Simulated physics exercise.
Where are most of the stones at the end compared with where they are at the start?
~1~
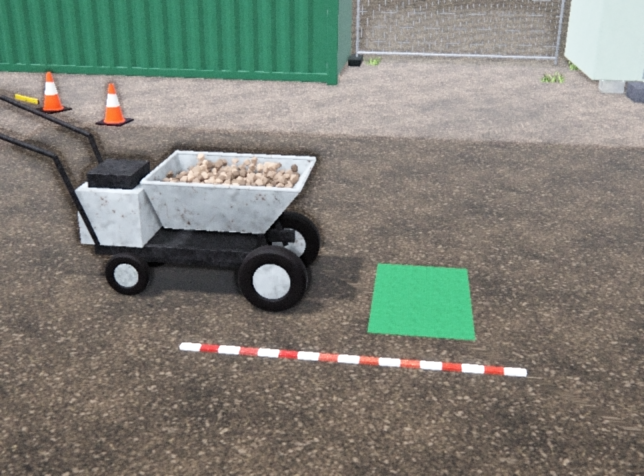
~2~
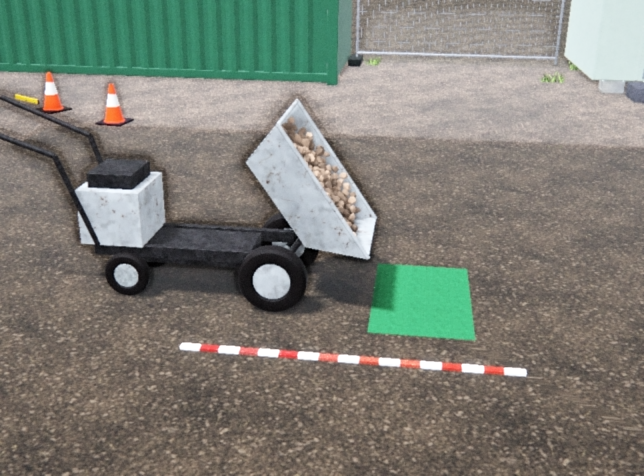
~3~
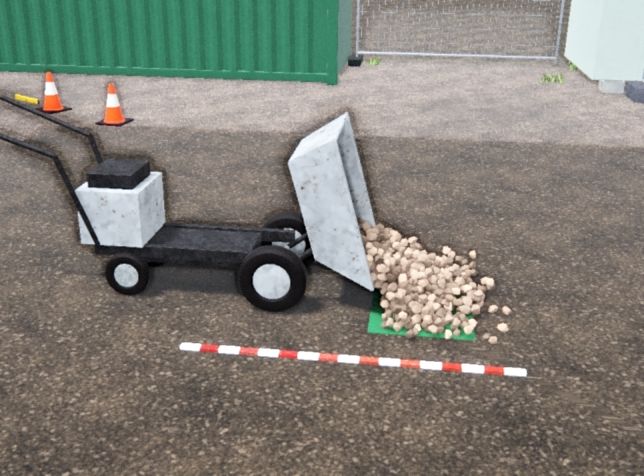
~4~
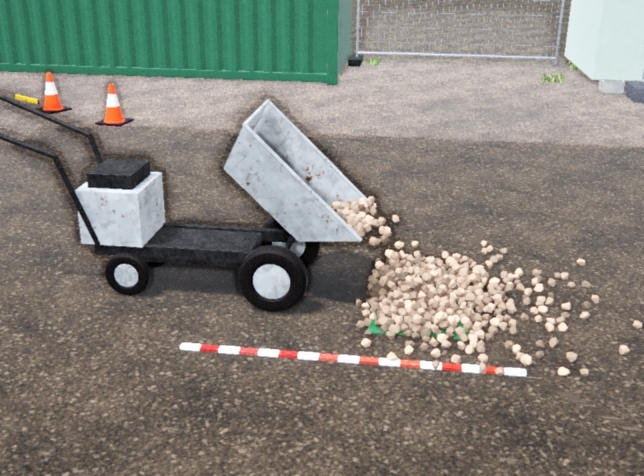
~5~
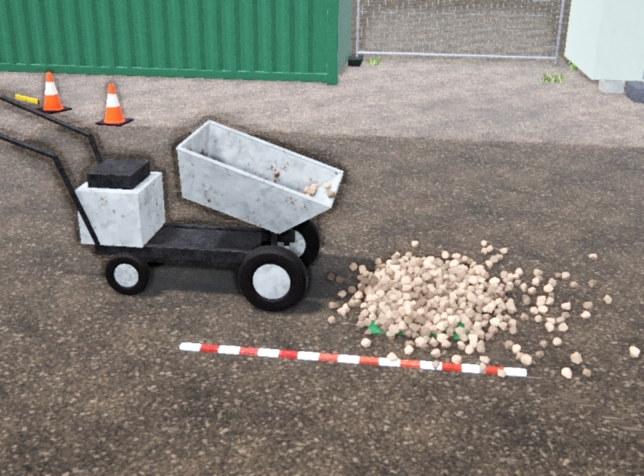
At the start the stones are all in the barrow's skip on the left, and by the end most of them lie lower down and further right, in a spread heap on and around the green sheet.
A small motor barrow with a pale grey skip and black wheels stands at the left on dark, rough ground, seen from the side and slightly above, with a green container and two orange cones behind it. The skip holds tan stones, and a green sheet lies ahead beyond a red and white staff. The skip tips steeply forward, and the stones pour onto the sheet. As it swings partway back, more stones drop out and some scatter to the right. It ends still tilted, a few stones inside, with a broad heap nearly hiding the sheet.
